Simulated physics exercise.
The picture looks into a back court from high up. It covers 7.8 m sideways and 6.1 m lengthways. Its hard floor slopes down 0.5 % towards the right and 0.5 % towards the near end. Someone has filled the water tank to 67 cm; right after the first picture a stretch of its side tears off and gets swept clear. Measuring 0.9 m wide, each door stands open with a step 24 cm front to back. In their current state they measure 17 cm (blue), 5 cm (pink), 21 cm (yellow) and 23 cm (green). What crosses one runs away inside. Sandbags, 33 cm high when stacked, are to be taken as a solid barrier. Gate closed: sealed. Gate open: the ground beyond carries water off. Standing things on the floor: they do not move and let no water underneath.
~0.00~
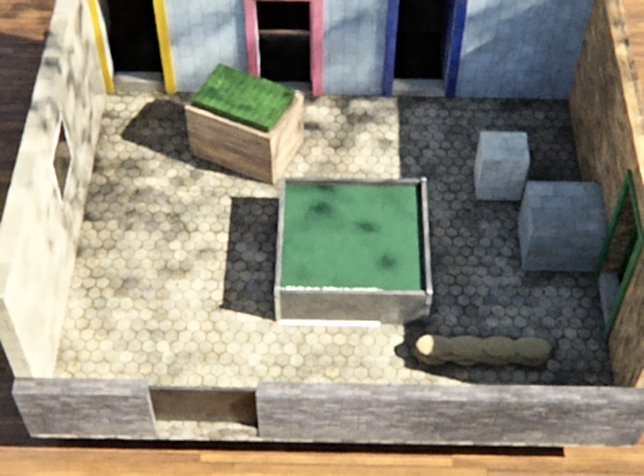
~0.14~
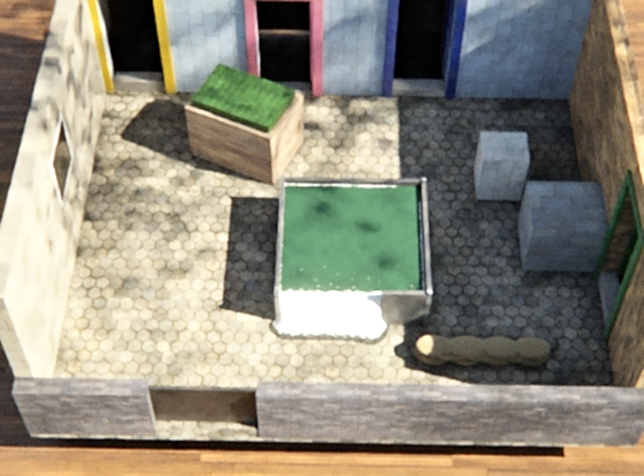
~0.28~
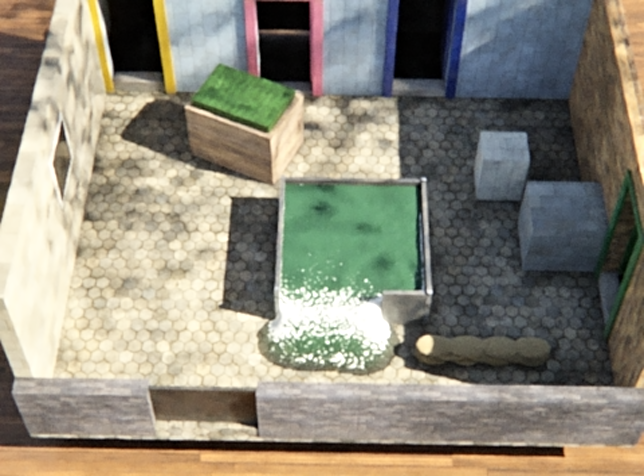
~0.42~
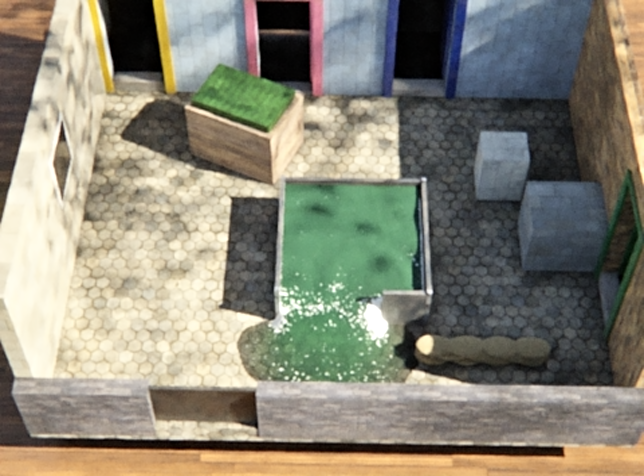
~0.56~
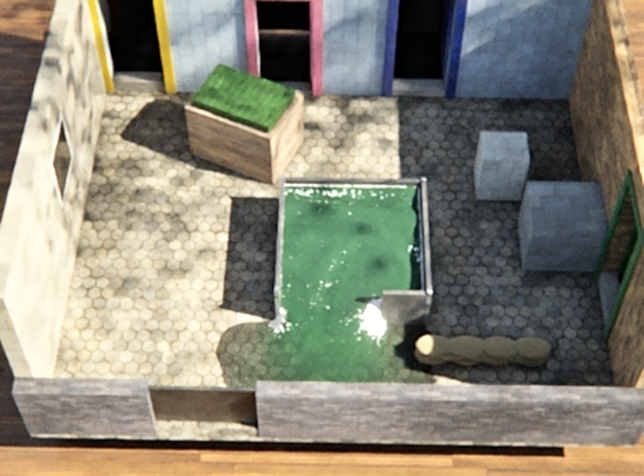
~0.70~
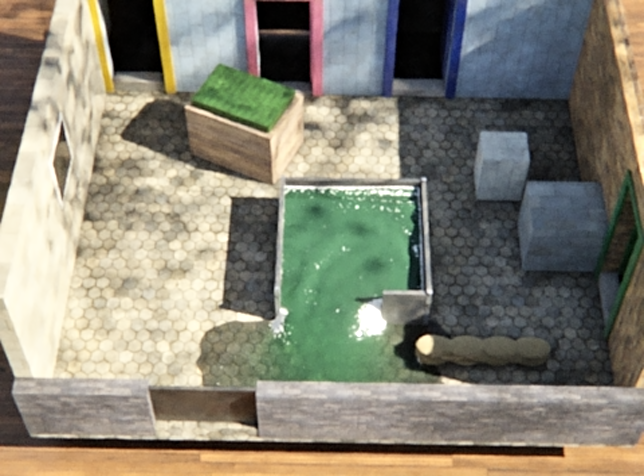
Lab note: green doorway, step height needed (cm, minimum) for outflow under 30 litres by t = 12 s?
Approx. 13.5 cm.
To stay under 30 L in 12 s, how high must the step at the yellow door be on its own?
Yellow: 9.5 cm.
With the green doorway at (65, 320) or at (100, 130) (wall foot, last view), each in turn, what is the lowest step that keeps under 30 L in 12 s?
Minimums: Roughly 14.5 cm and 6.5 cm.
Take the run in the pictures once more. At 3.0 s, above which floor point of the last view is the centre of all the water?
Approximately (322, 333).
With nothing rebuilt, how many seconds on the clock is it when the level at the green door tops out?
Near 7.0 seconds.
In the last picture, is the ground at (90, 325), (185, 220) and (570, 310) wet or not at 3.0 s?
First wet through, second bone-dry, third wet through.
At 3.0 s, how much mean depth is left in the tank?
Mean depth: Approx. 24 cm.
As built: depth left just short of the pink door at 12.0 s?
2.5 cm.
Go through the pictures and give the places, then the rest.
The first picture shows still water, 67 cm deep, in the water tank at (353, 237); the green door at (617, 265) is dry.
In the second picture, the gap is at (331, 309), the front 0.3 m out at (373, 340); the back of the water tank holds 67 cm.
In the third picture, water pours out at (331, 311) and has run 0.8 m, to (348, 369); about 12 cm deep outside, 67 cm at the back.
In the fourth picture, water pours out at (331, 312) and has run 1.3 m, to a hidden place; about 9 cm deep outside, 66 cm at the back.
In the fifth picture, water pours out at (331, 312) and has run 1.6 m, to a hidden place; about 8 cm deep outside, 61 cm at the back.
In the sixth picture, the front is at a hidden place, 1.7 m from the gap at (331, 312); 4.2 m2 of floor is wet, 56 cm left at the back; 2.4 m in a straight line remain to the green door at (617, 265).
After 1.4 s water covers 15 % of the floor, deepest (49 cm) near (313, 402); it has not reached the green door.
After 3.0 s water covers 35 % of the floor, deepest (40 cm) near (591, 419); 7 cm at the green door, 0 litres in over its 23 cm step.
After 12.0 s water covers 95 % of the floor, deepest (13 cm) near (551, 222); 10 cm at the green door, 1 litre in over its 23 cm step.
At the green door as built, the water arrived by 2.5 s and peaked near 19 cm at 7.2 s.
With a step of 12 cm, 45 litres would have come in within the 12 s; with 16 cm, 16 litres. So under 30 litres takes about 13.5 cm.
